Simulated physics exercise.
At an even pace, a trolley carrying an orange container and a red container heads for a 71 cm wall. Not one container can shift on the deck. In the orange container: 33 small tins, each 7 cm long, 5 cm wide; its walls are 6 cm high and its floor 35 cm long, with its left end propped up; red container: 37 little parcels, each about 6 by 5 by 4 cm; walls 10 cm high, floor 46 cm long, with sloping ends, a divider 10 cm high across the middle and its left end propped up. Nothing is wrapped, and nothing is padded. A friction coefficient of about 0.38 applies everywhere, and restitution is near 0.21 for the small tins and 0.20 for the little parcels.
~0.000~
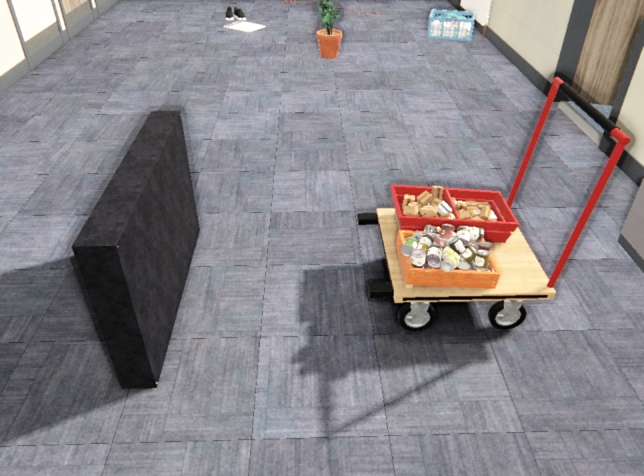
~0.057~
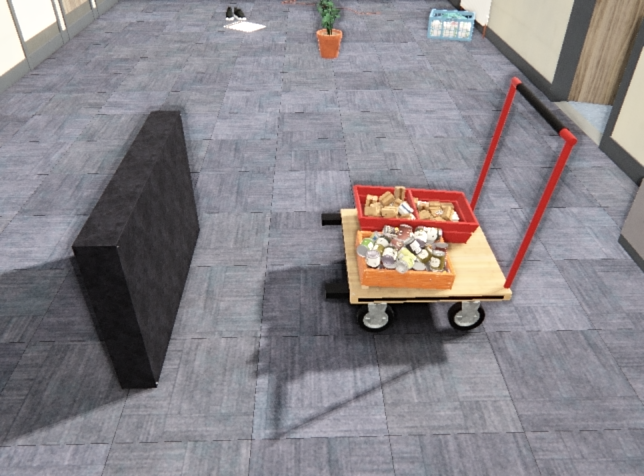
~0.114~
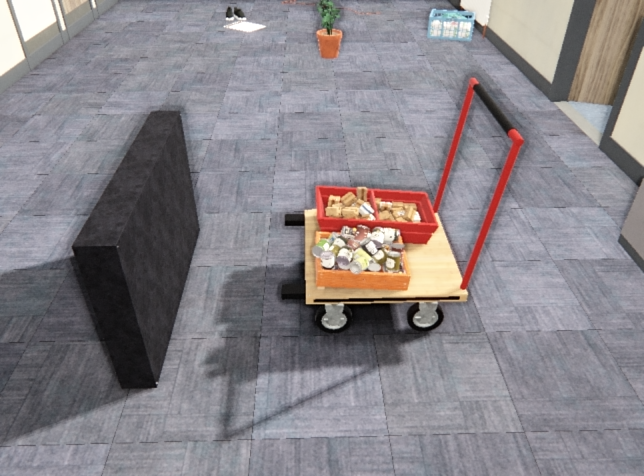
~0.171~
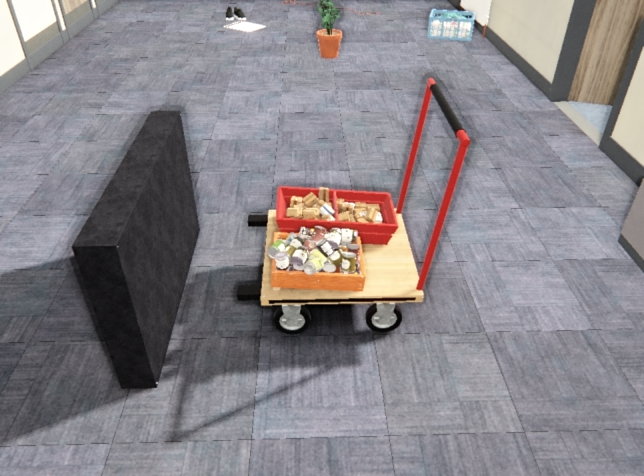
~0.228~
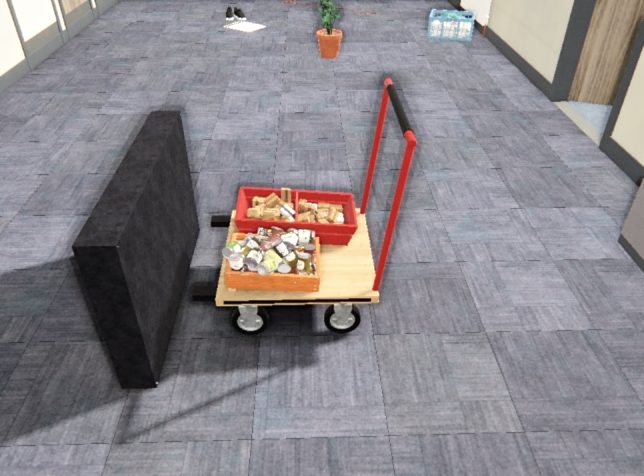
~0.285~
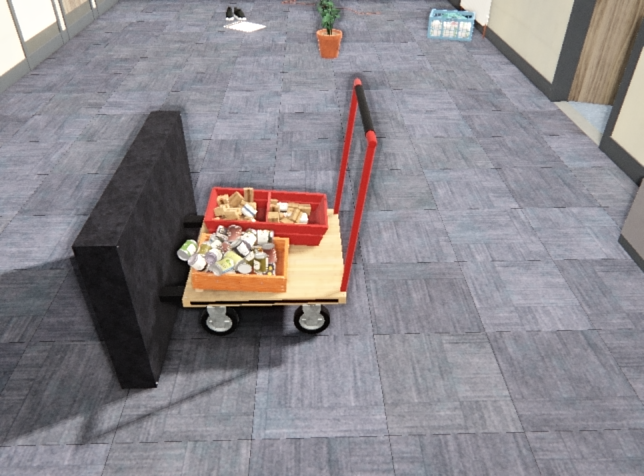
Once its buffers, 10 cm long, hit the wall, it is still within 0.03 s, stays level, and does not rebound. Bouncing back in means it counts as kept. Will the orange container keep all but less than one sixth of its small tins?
No, over a sixth of them go.
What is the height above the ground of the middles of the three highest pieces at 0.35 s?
50 cm.
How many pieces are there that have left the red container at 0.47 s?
Red container - close to 1.
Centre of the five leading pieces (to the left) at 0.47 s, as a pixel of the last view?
Somewhere near pixel (164, 226) of the last view.
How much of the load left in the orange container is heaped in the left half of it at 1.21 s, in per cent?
Share in that half: Roughly 50 percent.
After 0.35 s, the orange container is down by 6 of 33 and the red container has all 37.
After 0.47 s, the orange container is down by 13 of 33 and the red container is down by 1 of 37.
After 0.70 s, the orange container is down by 14 of 33 and the red container is down by 2 of 37.
Outcome (at 1.21 s), the orange container is down by 14 of 33 and the red container is down by 2 of 37. Asked share, 14 of 33, 42 per cent.
